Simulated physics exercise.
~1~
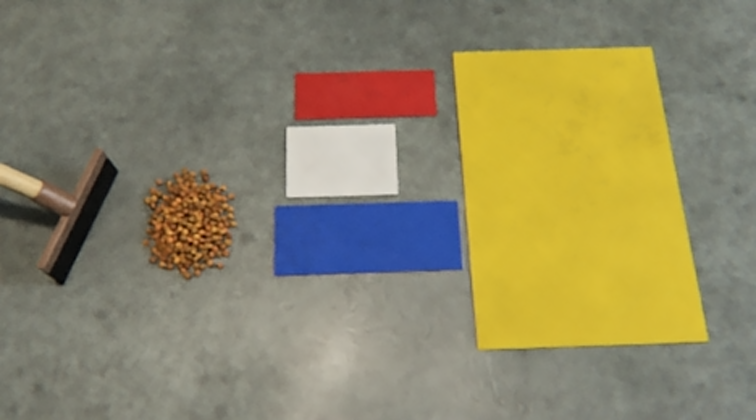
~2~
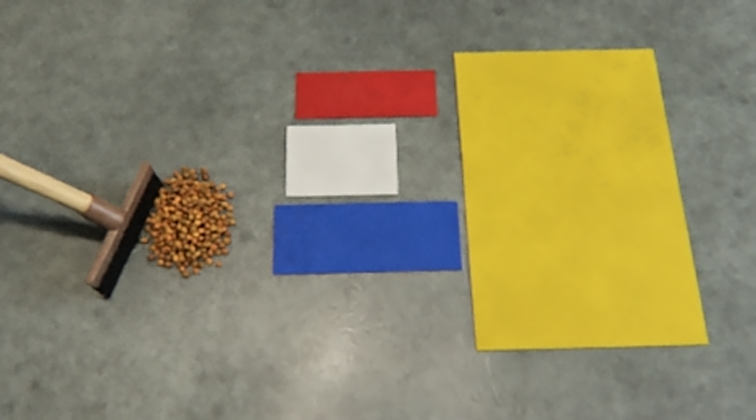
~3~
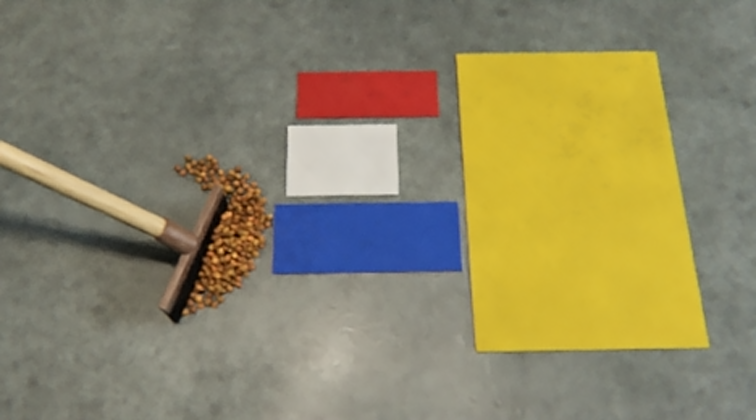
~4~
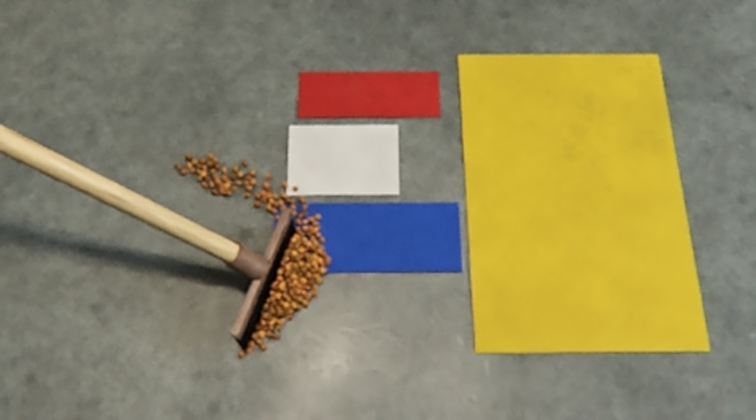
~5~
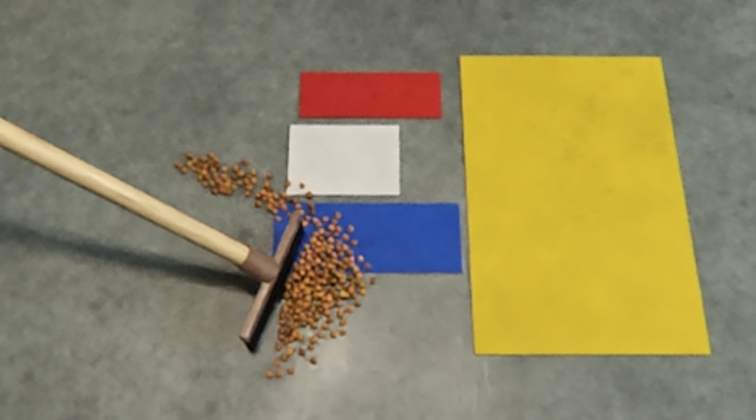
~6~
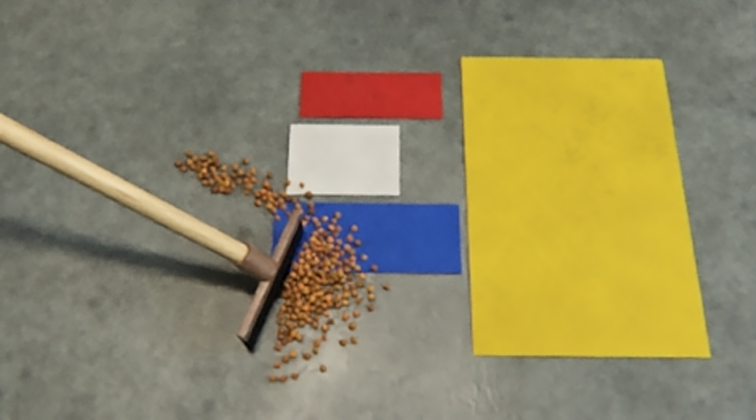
A wooden-handled squeegee pushes a pile of chickpeas rightwards across grey floor, then stops, leaving them scattered partly over a blue mat.
